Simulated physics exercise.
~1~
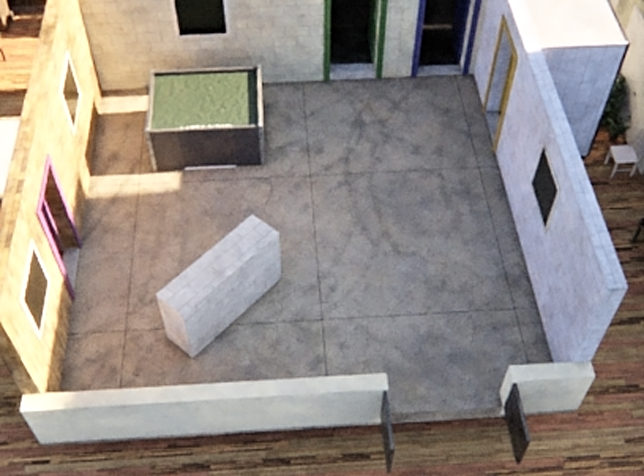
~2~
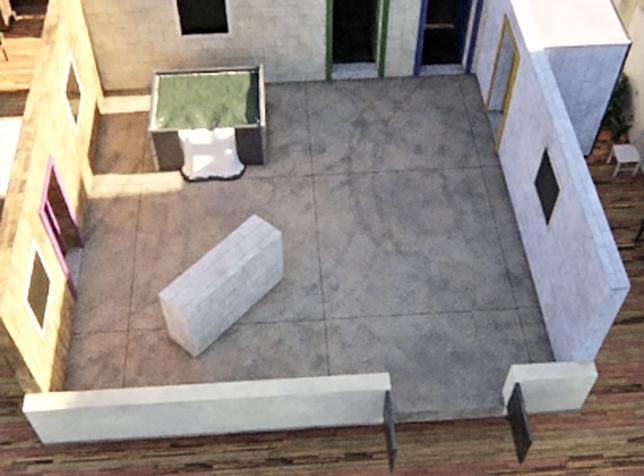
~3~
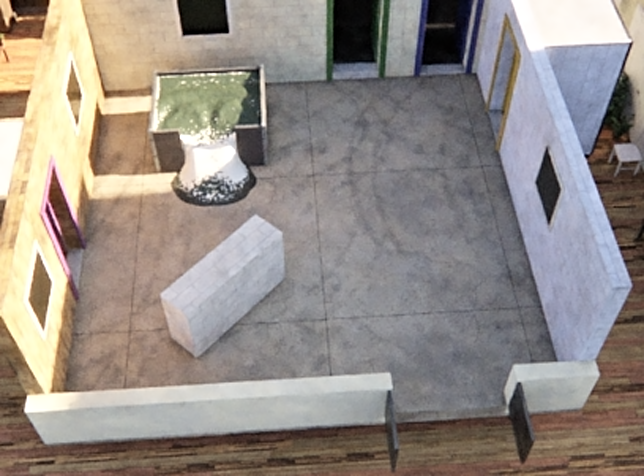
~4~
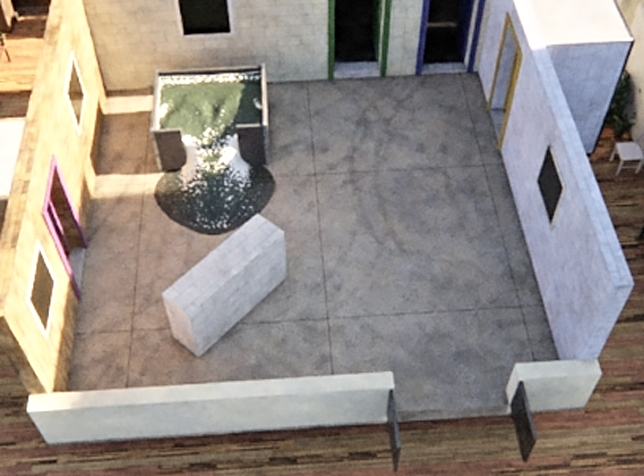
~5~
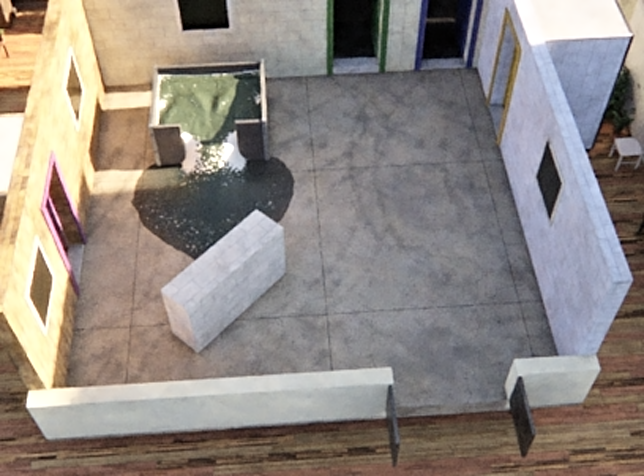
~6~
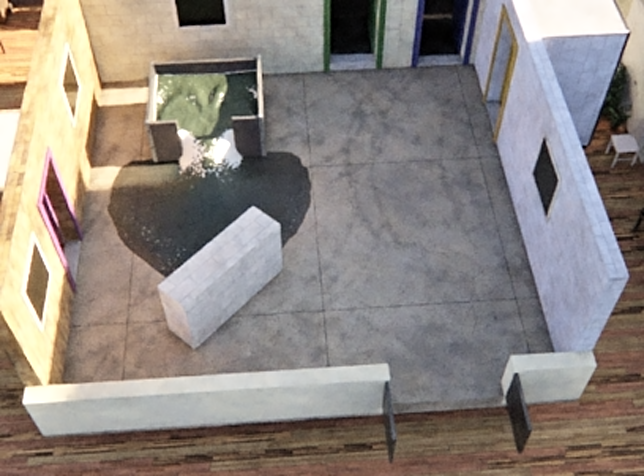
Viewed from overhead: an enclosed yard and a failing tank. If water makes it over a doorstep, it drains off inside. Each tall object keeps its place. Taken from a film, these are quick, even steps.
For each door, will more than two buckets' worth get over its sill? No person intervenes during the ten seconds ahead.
Yellow door: Within the cap; purple door: Over the cap; blue door: Within the cap; green door: Within the cap.
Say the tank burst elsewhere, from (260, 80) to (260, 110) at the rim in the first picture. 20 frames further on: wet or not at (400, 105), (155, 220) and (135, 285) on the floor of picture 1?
One after the other: Flooded, free of water, dry.
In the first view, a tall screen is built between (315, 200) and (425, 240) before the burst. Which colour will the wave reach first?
That'd be the purple door.
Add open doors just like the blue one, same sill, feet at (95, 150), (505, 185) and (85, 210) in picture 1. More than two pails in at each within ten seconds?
In order: Falls short, falls short, falls short.
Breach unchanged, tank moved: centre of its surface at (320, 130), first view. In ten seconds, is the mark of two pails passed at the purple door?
Result for the purple door: It doesn't reach it.
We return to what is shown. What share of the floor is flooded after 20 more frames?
My best guess is some 50 %.
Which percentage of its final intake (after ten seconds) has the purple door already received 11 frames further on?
Some 25 per cent.
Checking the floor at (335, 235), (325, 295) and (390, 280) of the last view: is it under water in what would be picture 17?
First swamped, then swamped, then swamped.
A moment on, water covers 30 % of the floor; the yellow door not reached, the purple door wet at the sill, nothing in, the blue door not reached, the green door not reached.
Next, water covers 40 % of the floor; the yellow door not reached, the purple door over two buckets in, the blue door not reached, the green door not reached.
Then, water covers 50 % of the floor; the yellow door not reached, the purple door over two buckets in, the blue door not reached, the green door not reached.
Later, water covers 55 % of the floor; the yellow door not reached, the purple door over two buckets in, the blue door not reached, the green door not reached.
In the end, water covers 85 % of the floor; the yellow door wet at the sill, nothing in, the purple door far over two buckets in, the blue door wet at the sill, nothing in, the green door not reached.
